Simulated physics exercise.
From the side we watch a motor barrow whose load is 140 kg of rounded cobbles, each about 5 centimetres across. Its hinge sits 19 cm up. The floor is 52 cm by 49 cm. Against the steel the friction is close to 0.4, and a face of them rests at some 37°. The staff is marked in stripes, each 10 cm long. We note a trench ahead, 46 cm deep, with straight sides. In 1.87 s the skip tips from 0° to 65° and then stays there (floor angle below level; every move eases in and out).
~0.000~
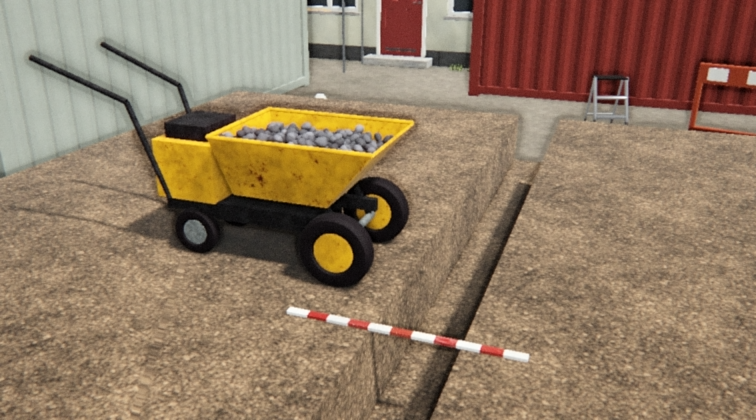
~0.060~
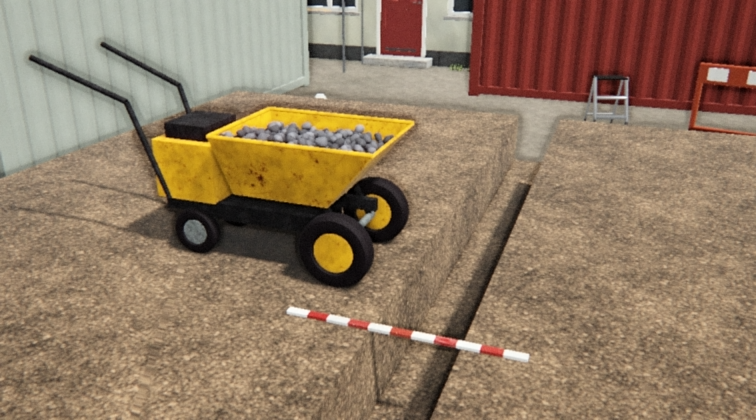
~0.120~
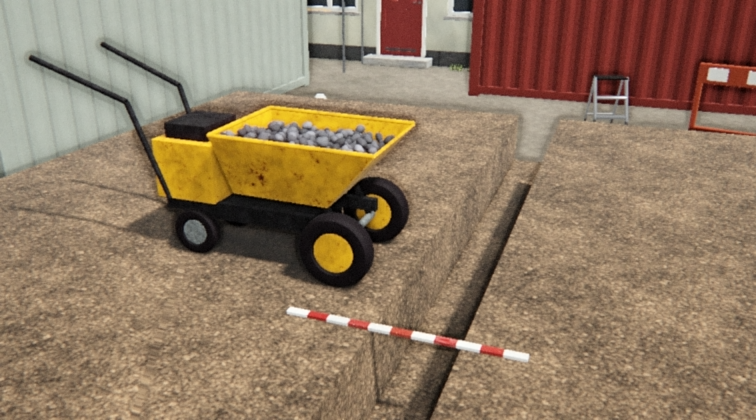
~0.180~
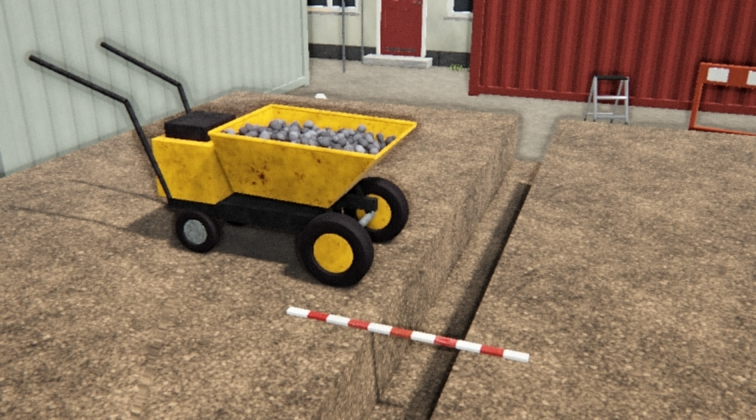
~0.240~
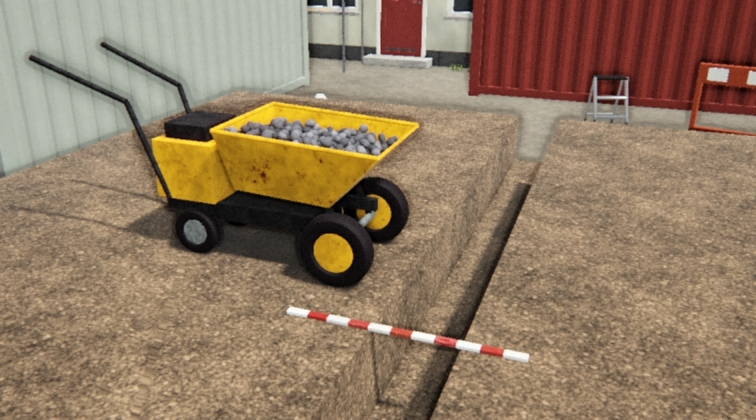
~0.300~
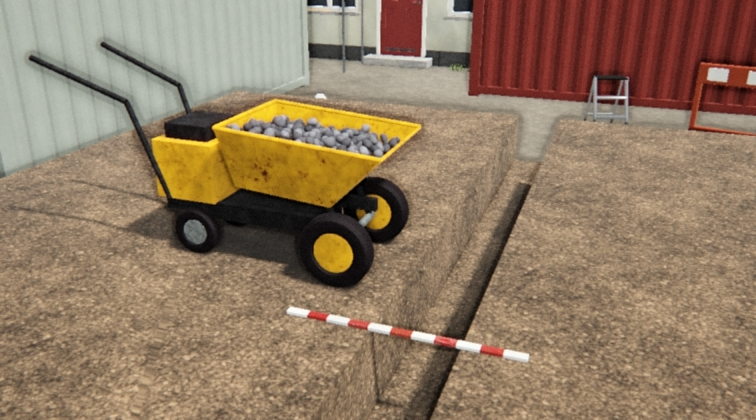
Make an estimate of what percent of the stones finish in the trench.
About 62 percent.
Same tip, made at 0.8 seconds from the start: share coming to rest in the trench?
It would be near 50 percent.
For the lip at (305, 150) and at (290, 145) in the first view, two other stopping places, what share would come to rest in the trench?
I'd say some 100 per cent and some 85 per cent.
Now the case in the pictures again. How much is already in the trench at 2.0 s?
By then, around 15 percent.
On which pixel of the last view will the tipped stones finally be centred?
I'd point somewhere around (472, 340).
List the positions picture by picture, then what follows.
Lip at (372, 156), floor tilted 0°, highest stones at (302, 133), in the first picture.
Lip at (372, 156), floor tilted 0°, highest stones at (293, 132); the stones move at 0.1 m/s on average, in the second picture.
The skip is at 1°, its lip at (373, 157); the top of the load is at (294, 131); the stones move at 0.1 m/s on average, in the third picture.
Lip at (375, 158), floor tilted 2°, highest stones at (295, 130); the stones move at 0.2 m/s on average, in the fourth picture.
Lip at (377, 159), floor tilted 3°, highest stones at (288, 129); the stones move at 0.2 m/s on average, in the fifth picture.
Lip at (380, 161), floor tilted 4°, highest stones at (291, 127); the stones move at 0.2 m/s on average, in the sixth picture.
After 1.4 s the floor is at 55°; 100 % in the skip; the foremost stones are at (456, 219).
After 2.0 s the floor is at 65°; 58 % in the skip, 16 % in the trench, 26 % past the trench; the foremost stones are at (560, 302).
After 2.3 s the floor is at 65°; 35 % in the skip, 27 % in the trench, 38 % past the trench; the foremost stones are at (640, 317).
After 4.3 s the floor is at 65°; 0 % in the skip, 62 % in the trench, 38 % past the trench; the foremost stones are at (688, 317).
